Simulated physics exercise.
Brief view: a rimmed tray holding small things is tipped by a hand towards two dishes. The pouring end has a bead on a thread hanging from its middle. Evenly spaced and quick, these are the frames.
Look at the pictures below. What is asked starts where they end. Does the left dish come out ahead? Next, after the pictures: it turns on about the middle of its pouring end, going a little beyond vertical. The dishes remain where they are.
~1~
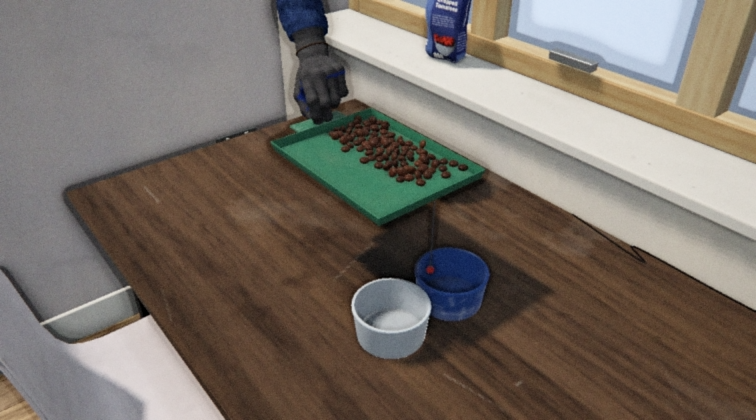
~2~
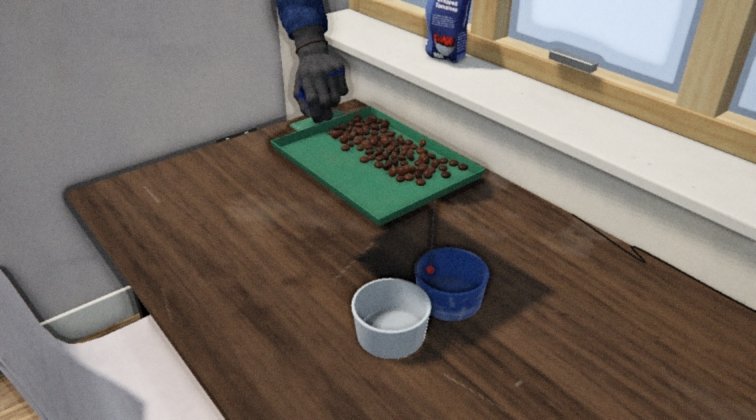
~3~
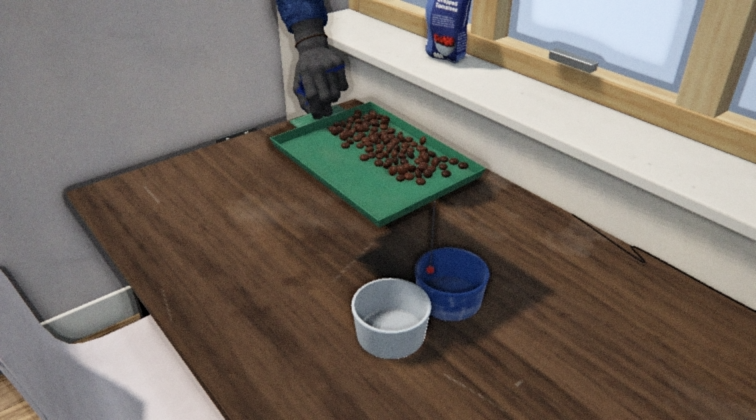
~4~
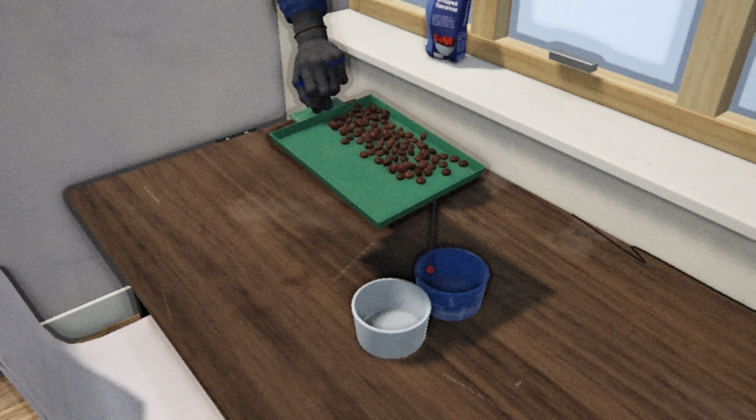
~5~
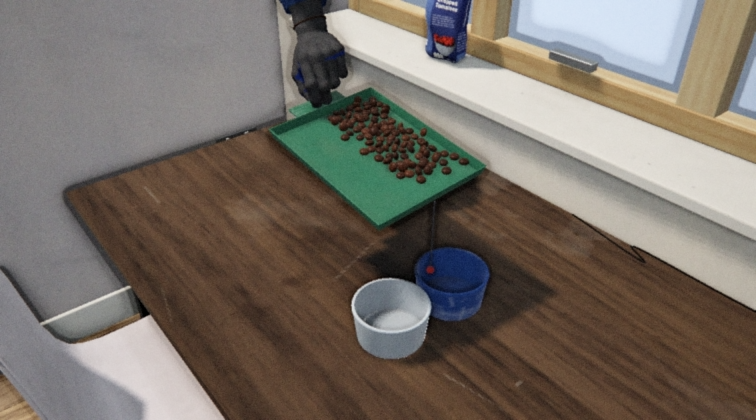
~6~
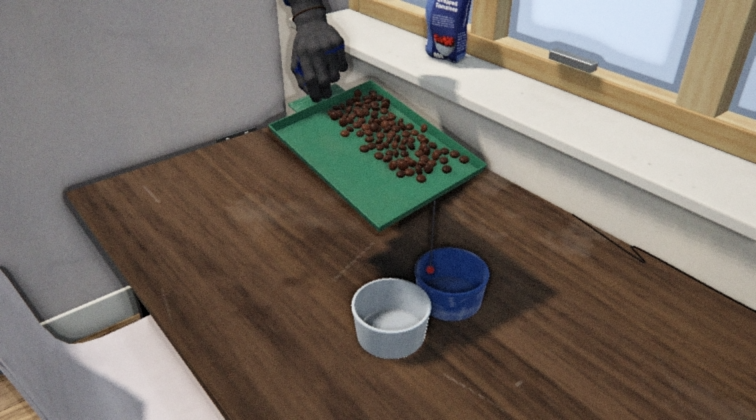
Yes.
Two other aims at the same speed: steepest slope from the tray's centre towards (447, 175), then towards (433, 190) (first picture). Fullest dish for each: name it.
Results - the dish on the right side first, the dish on the right side second.
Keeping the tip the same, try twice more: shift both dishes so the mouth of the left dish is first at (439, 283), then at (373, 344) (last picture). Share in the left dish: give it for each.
The first position comes out at 10 per cent, the other at 10 per cent.
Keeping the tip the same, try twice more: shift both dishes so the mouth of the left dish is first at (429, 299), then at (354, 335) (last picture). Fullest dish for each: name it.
Try 1: The dish at left. Try 2: The dish at right.
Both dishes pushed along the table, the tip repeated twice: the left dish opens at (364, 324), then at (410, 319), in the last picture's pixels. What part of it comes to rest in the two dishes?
Well, you'd get about 70 per cent and then about 70 per cent.
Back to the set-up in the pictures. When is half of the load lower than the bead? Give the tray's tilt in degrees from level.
Roughly 90 degrees of tilt.
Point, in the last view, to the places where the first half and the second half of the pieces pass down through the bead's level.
I'd say close to (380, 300) at first and close to (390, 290) later on.
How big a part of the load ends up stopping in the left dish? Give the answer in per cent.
I'd put it at some 90 per cent.
Shortly afterwards, tray tipped steeply; all but a few on the tray; only a few in the left dish; a little in the air.
Next, tray tipped right over; near a quarter on the tray; near half in the left dish; a little outside both; a little in the air.
Some moments later, tray tipped past a quarter turn; all but a few in the left dish; a little outside both.
In the end, tray tipped past a quarter turn; all but a few in the left dish; none at all in the right dish; a little outside both.
